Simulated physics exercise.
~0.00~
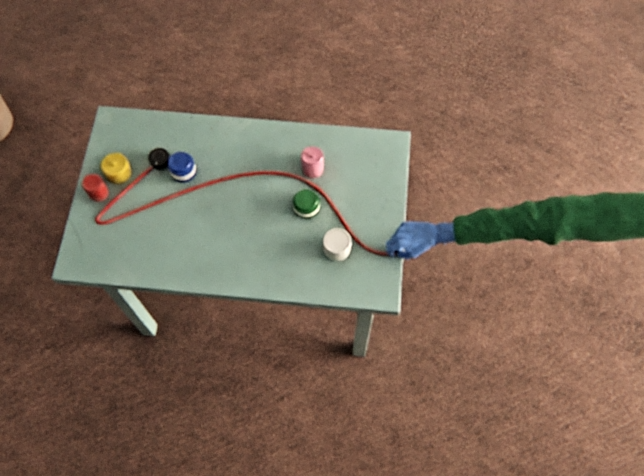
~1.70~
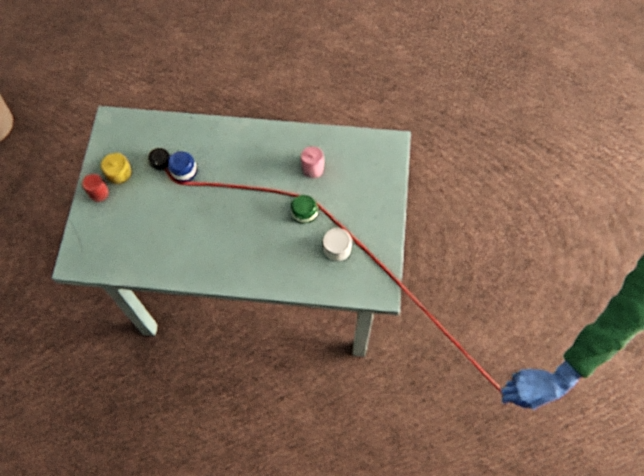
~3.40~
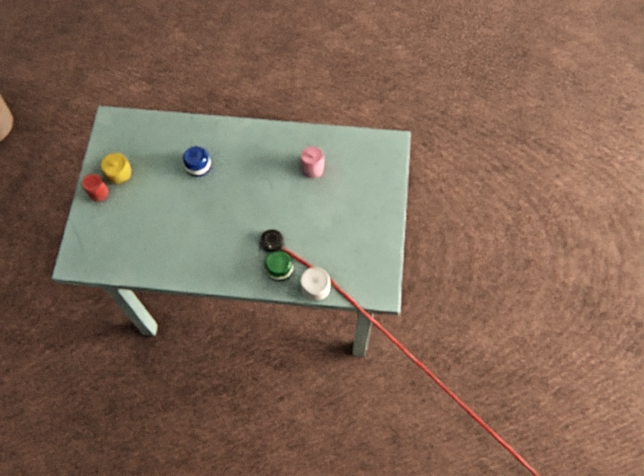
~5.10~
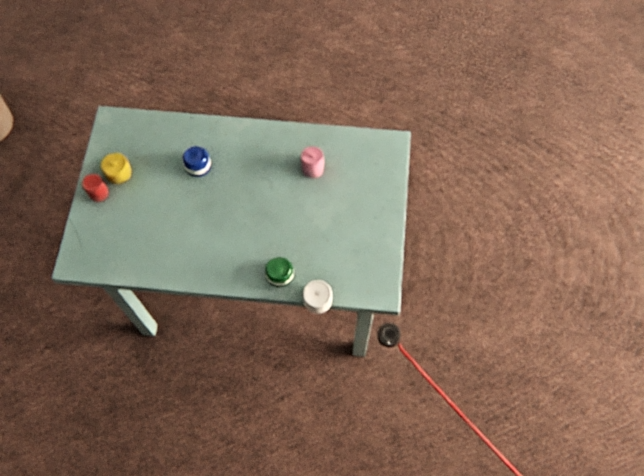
On a pale green table, a blue-gloved hand pulled a red cable to the right, dragging a small black round piece past a blue jar and against a green jar and white tin, nudging all three, until it slid off the table's edge.
